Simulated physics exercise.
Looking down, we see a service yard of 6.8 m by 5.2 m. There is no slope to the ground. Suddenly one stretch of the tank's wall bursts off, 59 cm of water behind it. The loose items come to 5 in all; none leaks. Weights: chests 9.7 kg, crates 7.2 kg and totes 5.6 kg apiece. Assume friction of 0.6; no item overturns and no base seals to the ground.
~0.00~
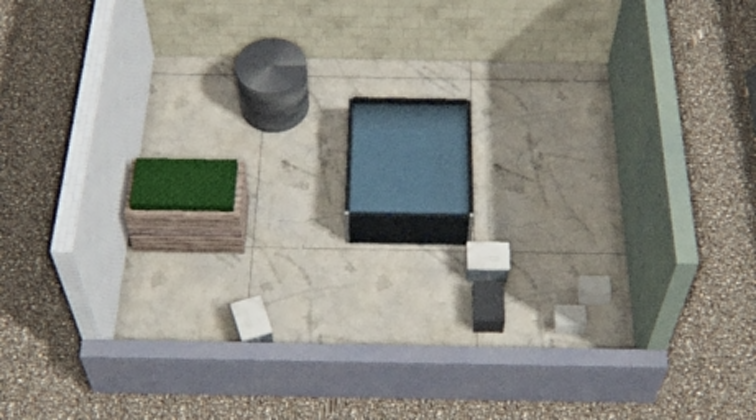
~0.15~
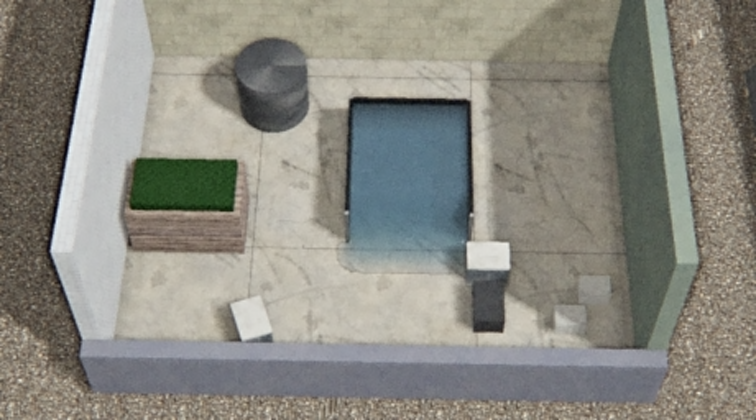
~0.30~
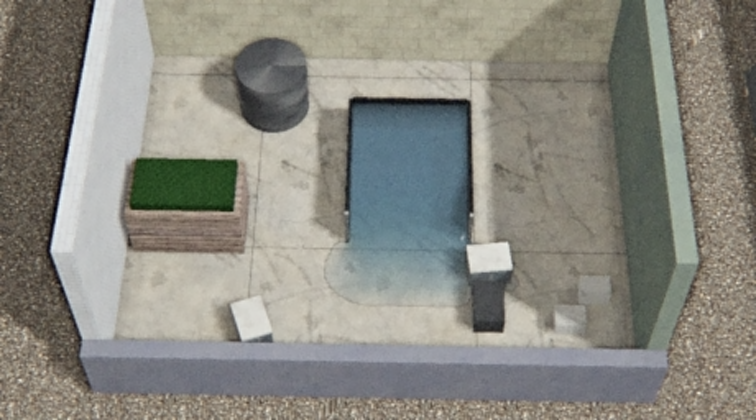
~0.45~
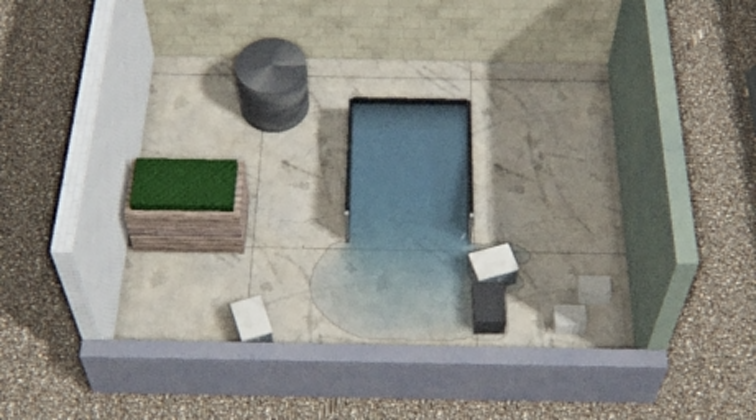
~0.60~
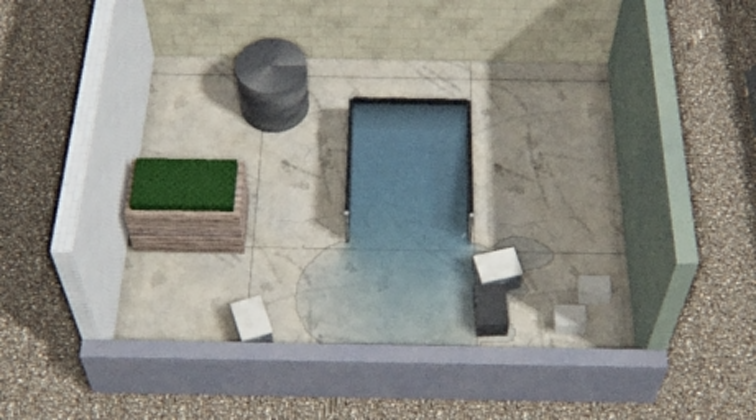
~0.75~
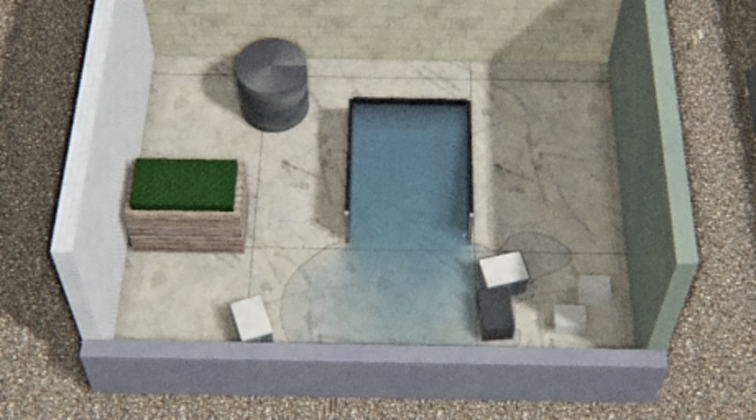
A tank's front wall gives way and water spreads across the yard, nudging two boxes rightward.
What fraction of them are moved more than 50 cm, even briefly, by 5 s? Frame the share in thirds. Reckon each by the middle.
That comes to two thirds or more.
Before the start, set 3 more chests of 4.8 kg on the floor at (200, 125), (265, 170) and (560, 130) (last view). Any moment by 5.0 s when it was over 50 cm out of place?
Within it, within it, beyond it.
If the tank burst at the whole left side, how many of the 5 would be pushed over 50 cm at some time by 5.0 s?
Then the count would be 0.
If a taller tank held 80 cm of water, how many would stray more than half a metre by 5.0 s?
That would give 5.
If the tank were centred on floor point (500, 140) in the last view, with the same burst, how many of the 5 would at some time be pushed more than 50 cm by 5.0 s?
Count: 5.
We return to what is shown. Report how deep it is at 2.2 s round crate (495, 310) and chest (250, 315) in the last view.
I'd estimate 13 cm for the first and 4 cm for the second.
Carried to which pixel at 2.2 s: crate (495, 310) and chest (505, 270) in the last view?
(608, 329) and (571, 286), roughly.
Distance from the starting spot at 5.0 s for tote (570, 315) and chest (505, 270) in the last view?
Distances: 400 cm; 200 cm.
After 1.1 s 1 of 5 are over 50 cm from their spots; 0 afloat.
After 2.2 s 4 of 5 are over 50 cm from their spots; 2 afloat.
After 3.5 s 5 of 5 are over 50 cm from their spots; 3 afloat.
After 5.0 s 5 of 5 are over 50 cm from their spots, and 5 have been at some point; 4 afloat.
